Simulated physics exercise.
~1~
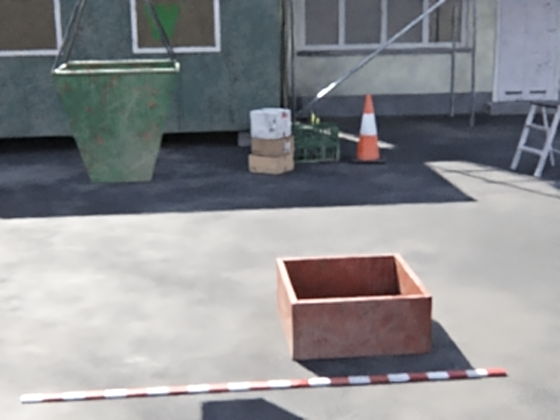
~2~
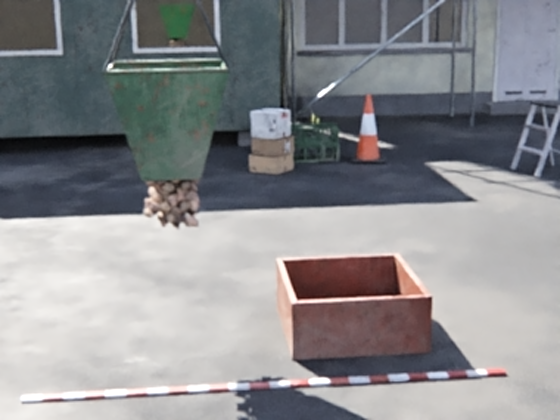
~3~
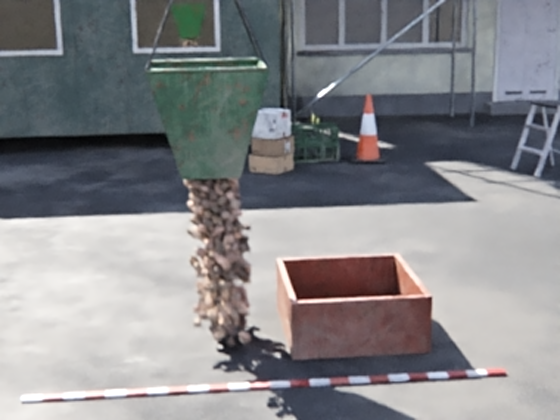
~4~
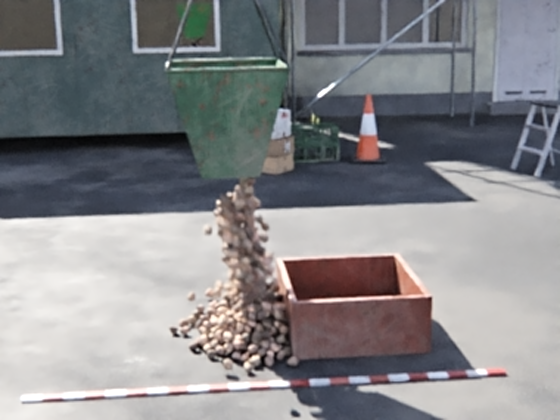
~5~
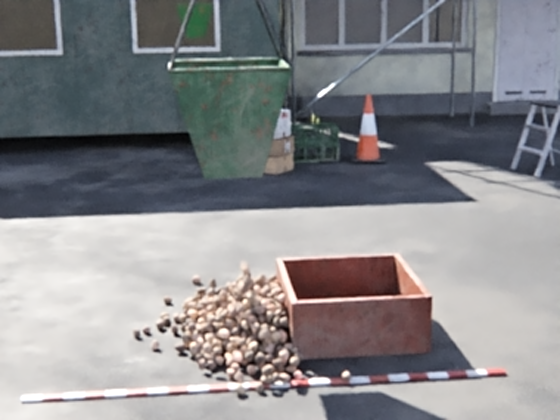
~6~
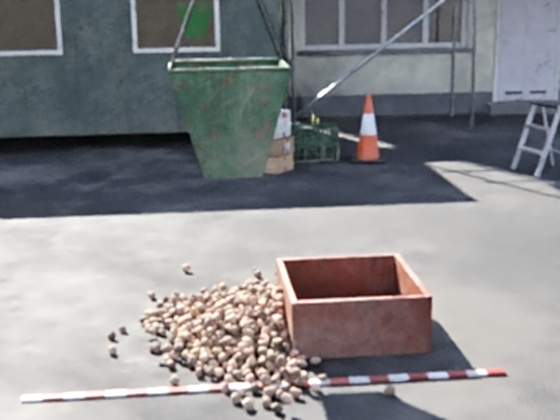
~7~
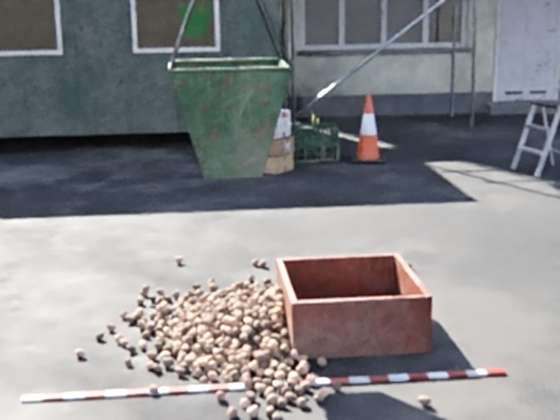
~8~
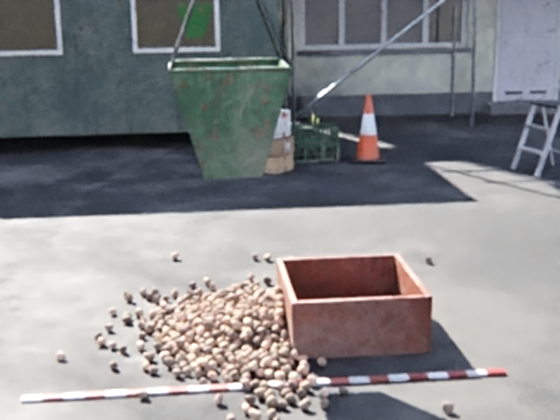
The clip opens on a paved yard where a green skip hangs at the left, with an open reddish bin and a red and white striped pole on the ground. The skip moves rightwards, and rounded stones begin to drop from its bottom. They pour down in a thick column as it travels on, landing short of the bin. The skip stops and empties, and the stones heap up against the bin's left side. The pile slumps and spreads over the pole, with a few stones rolling away. Finally, nearly all lie left of the bin, with a few strays beyond.
